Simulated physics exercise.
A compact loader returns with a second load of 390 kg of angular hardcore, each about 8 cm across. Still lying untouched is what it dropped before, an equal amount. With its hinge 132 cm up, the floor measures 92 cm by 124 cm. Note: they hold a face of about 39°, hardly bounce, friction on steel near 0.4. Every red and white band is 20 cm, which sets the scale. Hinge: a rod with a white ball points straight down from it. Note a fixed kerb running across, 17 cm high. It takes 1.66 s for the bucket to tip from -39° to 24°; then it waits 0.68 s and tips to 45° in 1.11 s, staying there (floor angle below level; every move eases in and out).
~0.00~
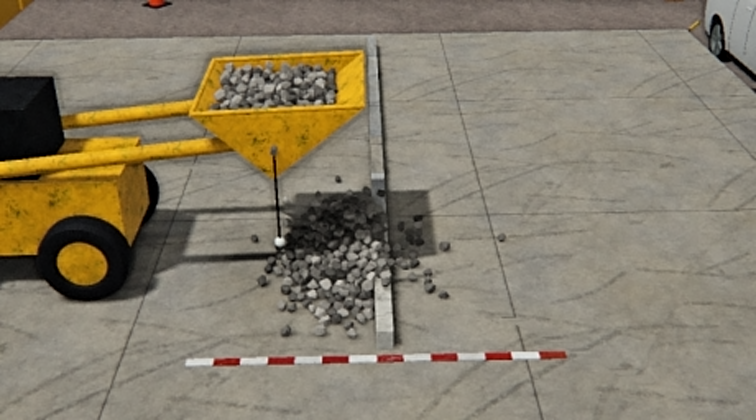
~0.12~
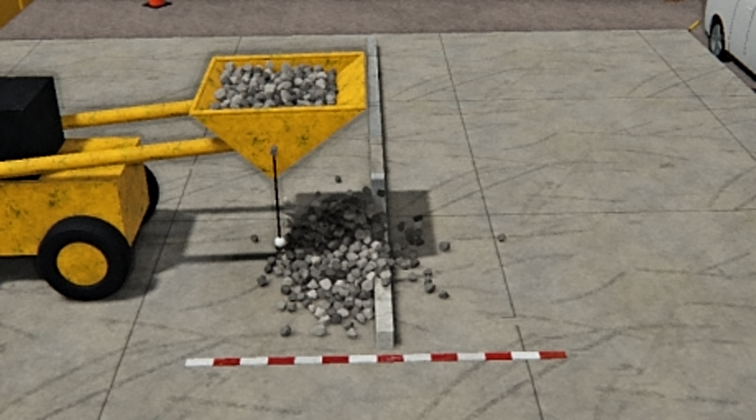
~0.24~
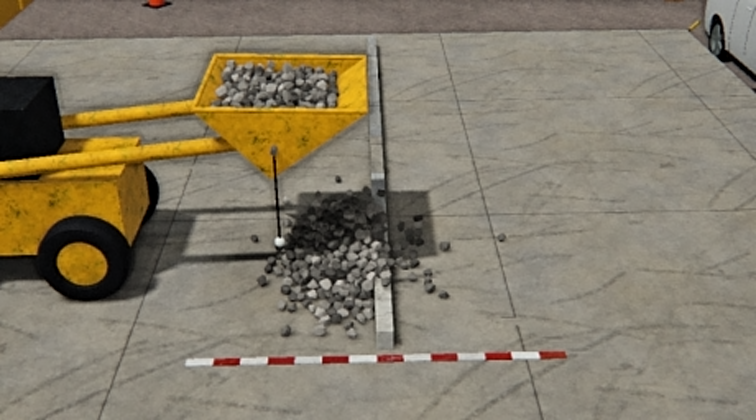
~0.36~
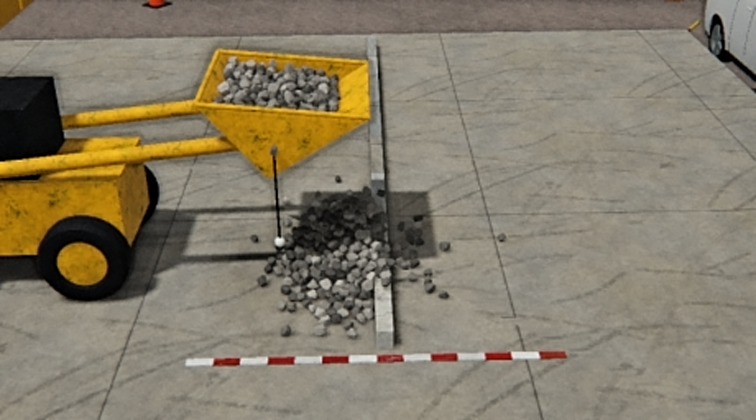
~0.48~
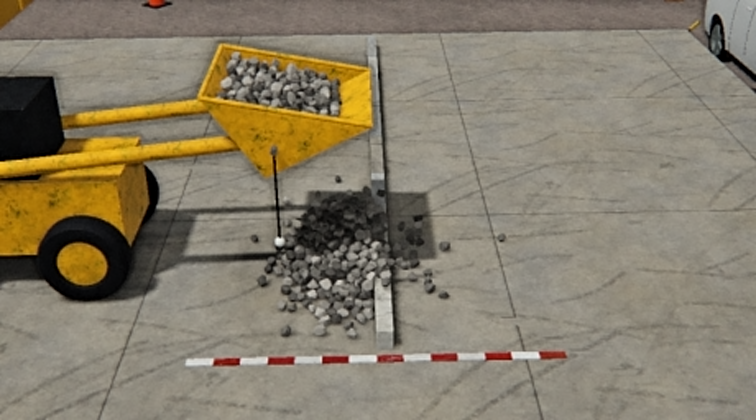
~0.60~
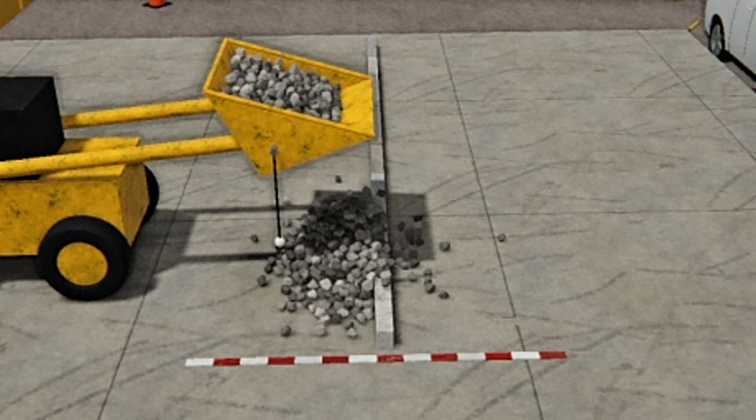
A yellow bucket full of gray stones on a loader's arms slowly tilted, its right edge dipping and its left side rising, above a still pile of stones lying against a low kerb.
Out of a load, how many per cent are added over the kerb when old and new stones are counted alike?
Around 71 per cent.
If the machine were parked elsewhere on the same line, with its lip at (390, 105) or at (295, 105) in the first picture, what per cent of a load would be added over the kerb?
Around 90 percent, then around 5 percent.
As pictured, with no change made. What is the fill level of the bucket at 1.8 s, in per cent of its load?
Roughly 95 per cent remains inside.
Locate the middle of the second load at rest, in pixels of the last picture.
Roughly at pixel (403, 242).
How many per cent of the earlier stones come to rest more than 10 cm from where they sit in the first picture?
Close to 5 in a hundred of them.
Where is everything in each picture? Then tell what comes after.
In the first frame, lip at (365, 106), floor tilted -39°, highest stones at (270, 73). The earlier load is highest near (349, 230), 33 cm above ground level, 96 % on this side of the kerb, 4 % over the kerb.
In the second frame, lip at (365, 108), floor tilted -38°, highest stones at (261, 74); the stones move at 0.1 m/s on average.
In the third frame, lip at (367, 112), floor tilted -35°, highest stones at (246, 74); the stones move at 0.1 m/s on average.
In the fourth frame, lip at (370, 118), floor tilted -31°, highest stones at (234, 75); the stones move at 0.2 m/s on average.
In the fifth frame, lip at (372, 126), floor tilted -26°, highest stones at (234, 70); the stones move at 0.2 m/s on average.
In the sixth frame, lip at (374, 136), floor tilted -20°, highest stones at (238, 65); the stones move at 0.2 m/s on average.
After 1.2 s the floor is at 14°; in per cent of one load, 100 in the bucket, 96 on this side of the kerb, 4 over the kerb; the foremost stones are at (439, 256).
After 1.8 s the floor is at 24°; in per cent of one load, 96 in the bucket, 100 on this side of the kerb, 4 over the kerb; the foremost stones are at (439, 256).
After 3.9 s the floor is at 45°; in per cent of one load, 0 in the bucket, 125 on this side of the kerb, 75 over the kerb; the foremost stones are at (509, 243).
After 6.7 s the floor is at 45°; in per cent of one load, 0 in the bucket, 125 on this side of the kerb, 75 over the kerb; the foremost stones are at (509, 243). Net gain over the kerb, 71.
